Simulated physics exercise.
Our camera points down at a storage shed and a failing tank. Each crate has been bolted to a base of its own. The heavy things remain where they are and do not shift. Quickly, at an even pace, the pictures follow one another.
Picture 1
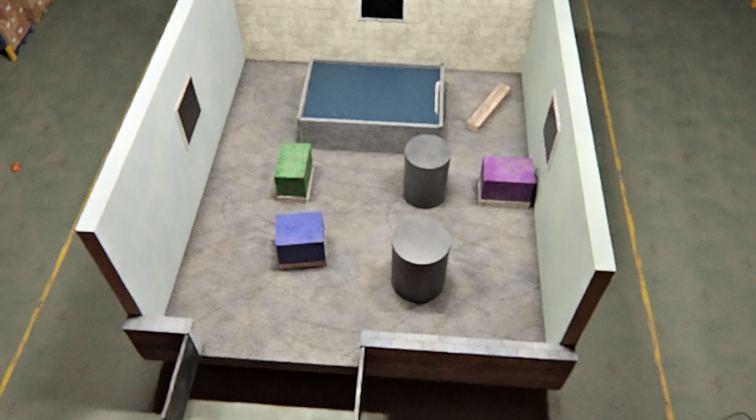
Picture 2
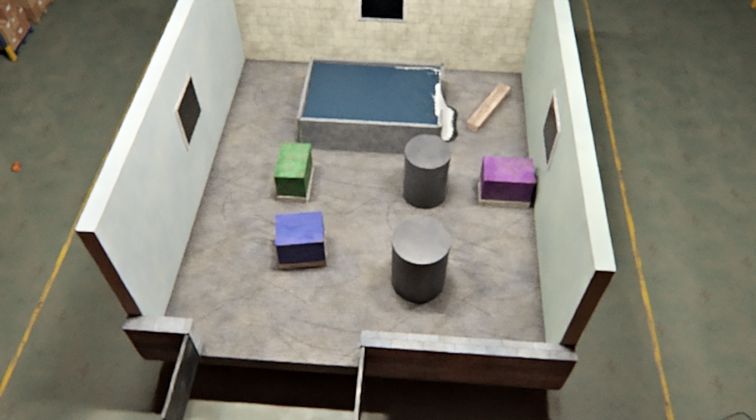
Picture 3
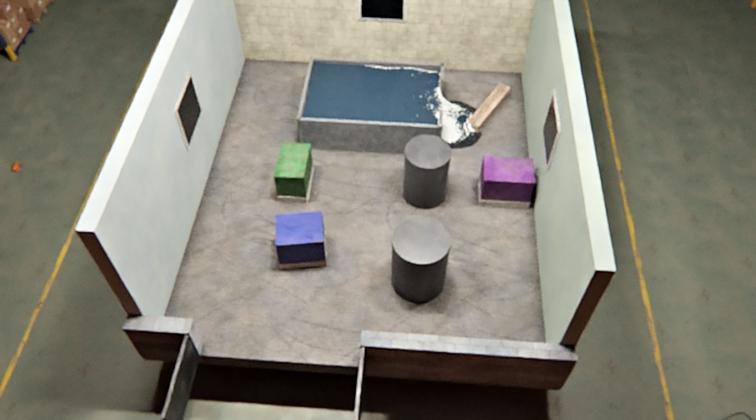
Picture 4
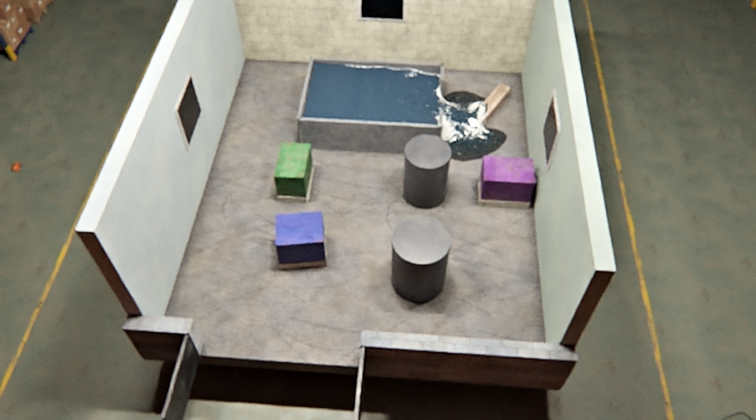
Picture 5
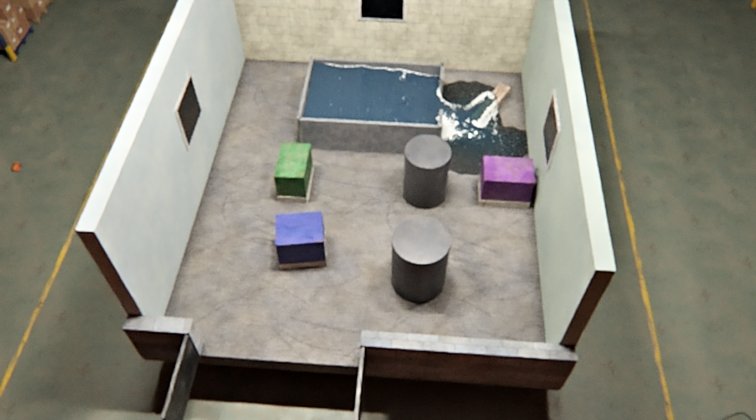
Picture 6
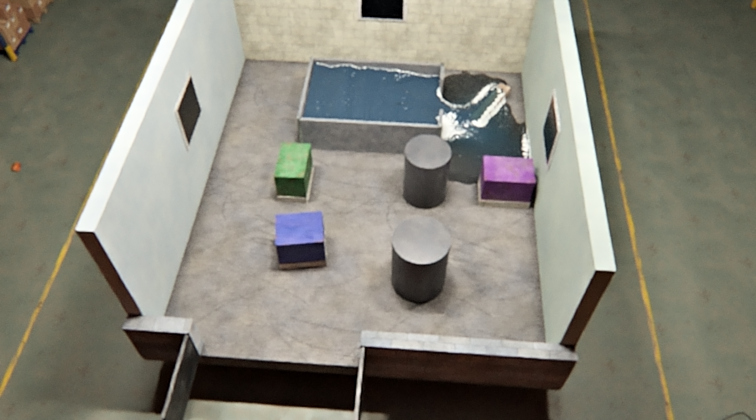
Water pouring from the right side of a raised tank, spreading over the shed floor around a plank and reaching a purple box.
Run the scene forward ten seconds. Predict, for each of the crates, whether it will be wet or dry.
The green crate sits high enough; the blue crate sits high enough; the purple crate sits too low.
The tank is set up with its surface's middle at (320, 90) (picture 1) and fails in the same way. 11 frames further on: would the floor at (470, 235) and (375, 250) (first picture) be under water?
The first is wetted, and then the second is not reached.
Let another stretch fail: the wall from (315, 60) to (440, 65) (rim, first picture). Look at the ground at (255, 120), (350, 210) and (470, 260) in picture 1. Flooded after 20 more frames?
In turn: Under water, clear, dry.
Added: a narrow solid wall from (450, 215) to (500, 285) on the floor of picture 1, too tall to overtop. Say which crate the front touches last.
That would be the blue crate.
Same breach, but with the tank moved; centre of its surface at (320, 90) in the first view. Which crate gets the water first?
The purple-painted one comes first.
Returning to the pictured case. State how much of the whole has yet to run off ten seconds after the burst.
Estimate: Close to 98 %.
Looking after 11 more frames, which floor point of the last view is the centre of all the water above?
Somewhere near (412, 122).
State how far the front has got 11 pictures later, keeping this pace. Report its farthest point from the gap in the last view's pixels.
Somewhere near (537, 343).
A moment on, water covers 15 % of the floor; the green crate not reached, the blue crate not reached, the purple crate water round its plinth.
Next, water covers 25 % of the floor; the green crate not reached, the blue crate not reached, the purple crate water round its plinth.
Then, water covers 40 % of the floor; the green crate water round its plinth, the blue crate not reached, the purple crate water round its plinth.
Later, water covers 70 % of the floor; the green crate water round its plinth, the blue crate water round its plinth, the purple crate water round its plinth.
In the end, water covers 100 % of the floor; the green crate stayed above the water, the blue crate stayed above the water, the purple crate was topped.
